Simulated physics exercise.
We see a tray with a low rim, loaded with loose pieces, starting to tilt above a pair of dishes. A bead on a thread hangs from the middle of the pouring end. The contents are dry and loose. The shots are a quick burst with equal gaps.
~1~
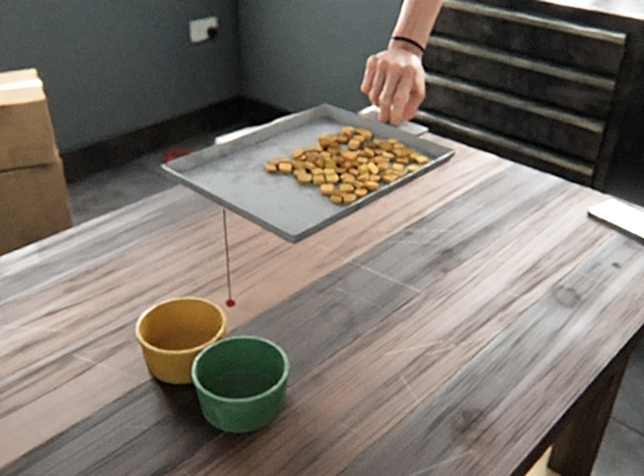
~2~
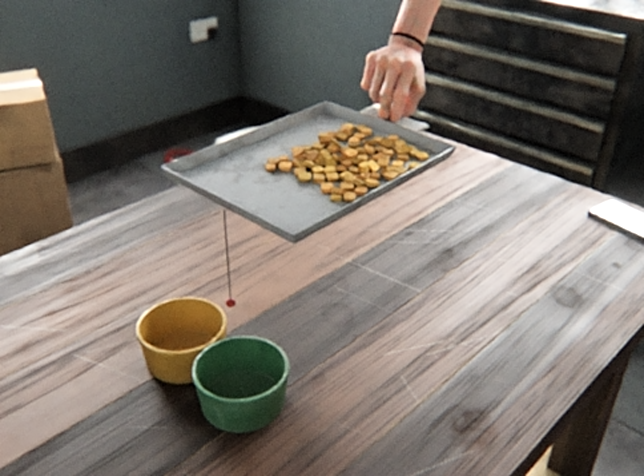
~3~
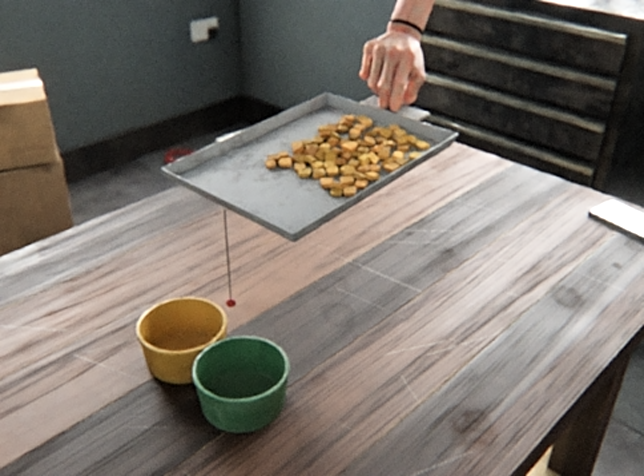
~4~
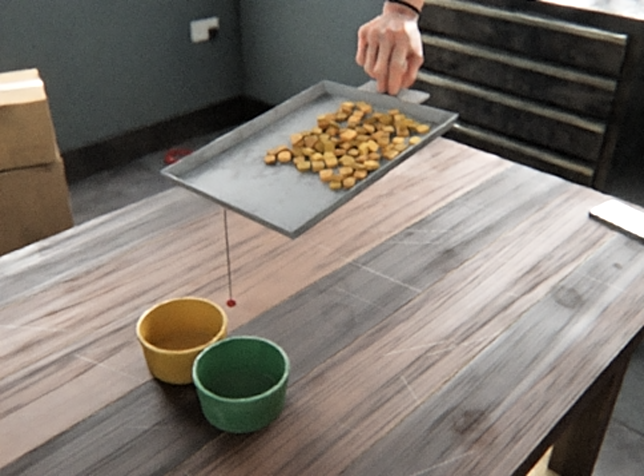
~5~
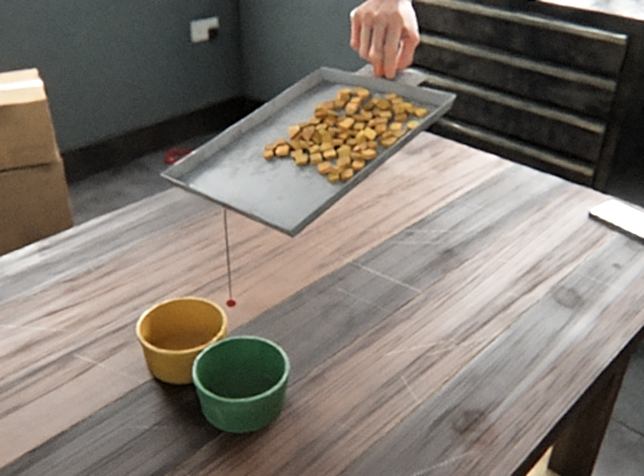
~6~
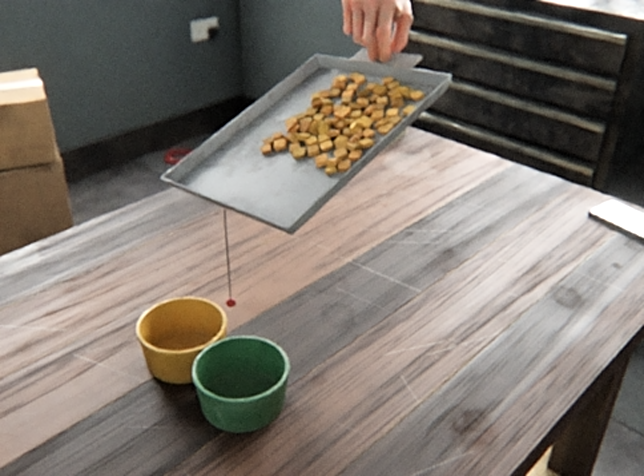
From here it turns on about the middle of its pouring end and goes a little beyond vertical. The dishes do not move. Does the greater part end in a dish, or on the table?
In the dishes lies less than half of it.
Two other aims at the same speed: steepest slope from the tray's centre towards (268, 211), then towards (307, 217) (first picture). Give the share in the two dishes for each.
The first gives 60 %, the second 20 %.
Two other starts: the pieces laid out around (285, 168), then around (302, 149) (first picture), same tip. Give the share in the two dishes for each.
First some 30, then 20 per cent.
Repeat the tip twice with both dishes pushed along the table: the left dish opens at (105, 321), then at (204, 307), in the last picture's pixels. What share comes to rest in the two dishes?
In turn 20 and 30 in a hundred.
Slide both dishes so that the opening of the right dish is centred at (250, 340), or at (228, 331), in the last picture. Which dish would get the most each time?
One: The left dish. Two: The left-hand dish.
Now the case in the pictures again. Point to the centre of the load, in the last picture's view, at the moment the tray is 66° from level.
At about (175, 202).
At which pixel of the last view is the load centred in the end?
Close to (148, 325).
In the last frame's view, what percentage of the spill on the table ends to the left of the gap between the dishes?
About 100 per cent.
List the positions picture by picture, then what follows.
The first picture shows corners of the pouring end at (168, 165) and (294, 231), level; middle of the load at (347, 160), cereal squares; left dish at (148, 358); right dish at (206, 405); bead on its thread at (230, 303).
The second picture shows corners of the pouring end at (168, 166) and (294, 230), level; middle of the load at (349, 155).
The third picture shows corners of the pouring end at (168, 168) and (293, 229), tipped barely, lowest at the left corner; middle of the load at (349, 147).
The fourth picture shows corners of the pouring end at (168, 170) and (292, 227), tipped a little, lowest at the left corner; middle of the load at (348, 137).
The fifth picture shows corners of the pouring end at (167, 173) and (290, 225), tipped a little, lowest at the left corner; middle of the load at (346, 126).
The sixth picture shows corners of the pouring end at (167, 176) and (288, 223), tipped clearly, lowest at the left corner; middle of the load at (342, 114); left dish at (148, 358); right dish at (206, 405).
Soon after the last picture, tray tipped steeply; about half on the tray; about half in the air.
A little later, tray tipped past a quarter turn; about a quarter in the left dish; most outside both; a small part in the air.
Later still, tray tipped past a quarter turn; about a quarter in the left dish; most outside both.
At rest, tray tipped past a quarter turn; none in the right dish; about a quarter in the left dish; most outside both.
